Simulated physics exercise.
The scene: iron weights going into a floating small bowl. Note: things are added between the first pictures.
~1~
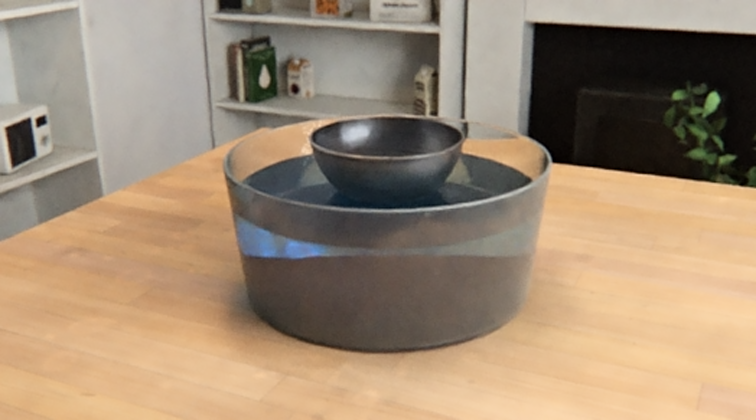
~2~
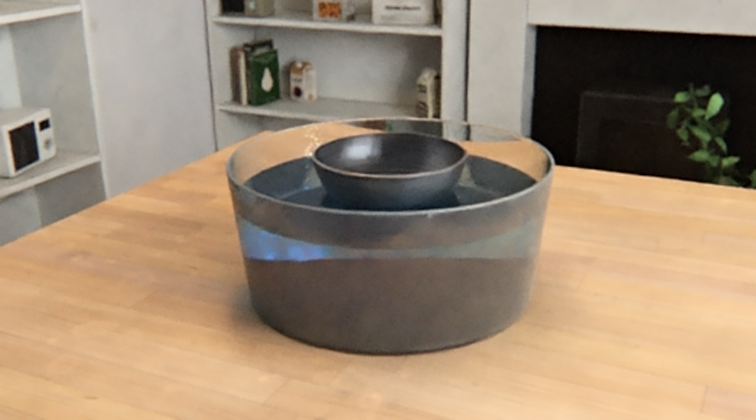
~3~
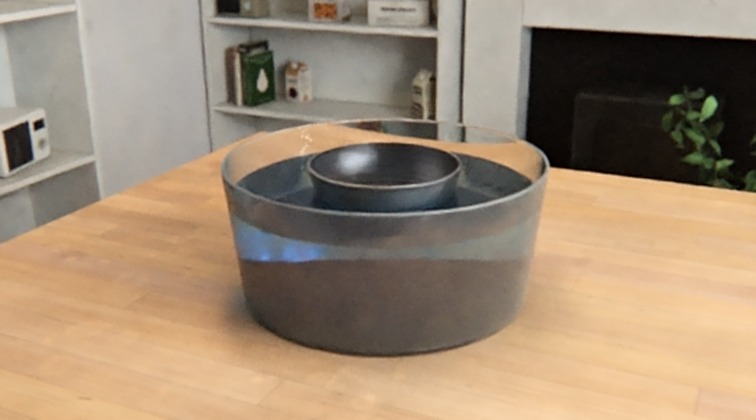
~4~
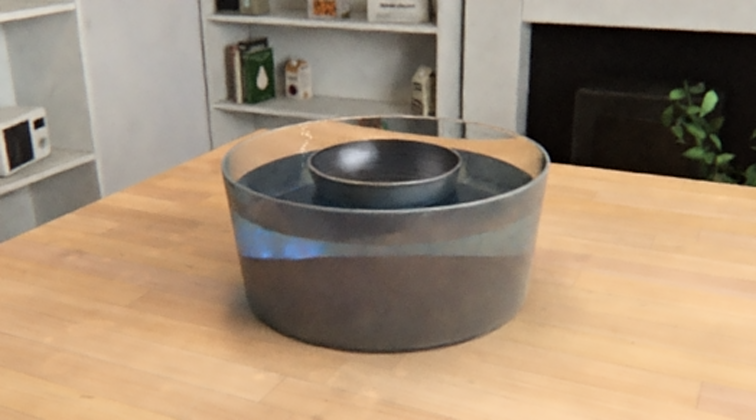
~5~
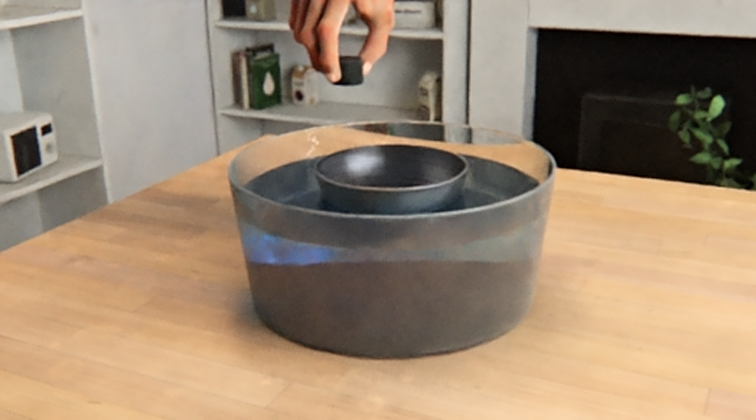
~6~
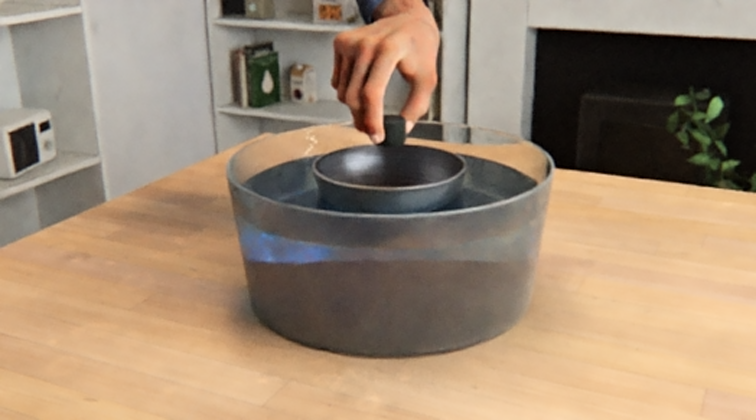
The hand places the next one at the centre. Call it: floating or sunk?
Floating.
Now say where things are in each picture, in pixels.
In the first picture, small bowl (387, 136) empty; most of its side above the surface.
In the second picture, small bowl (390, 154) with one aboard; about two thirds of its side above the surface.
In the third picture, small bowl (385, 164) with two aboard; about half of its side above the surface.
In the fourth picture, small bowl (385, 161) with two aboard; about half of its side above the surface.
In the fifth picture, small bowl (391, 166) with two aboard; about half of its side above the surface; the next iron weight in the hand at (347, 71).
In the sixth picture, small bowl (390, 165) with two aboard; about half of its side above the surface; the next iron weight in the hand at (390, 131).
Soon after, the iron weight is in and the small bowl dips.
Later, it steadies; about a third of its side above the surface.
In the end, the small bowl floats; about a third of its side above the surface.
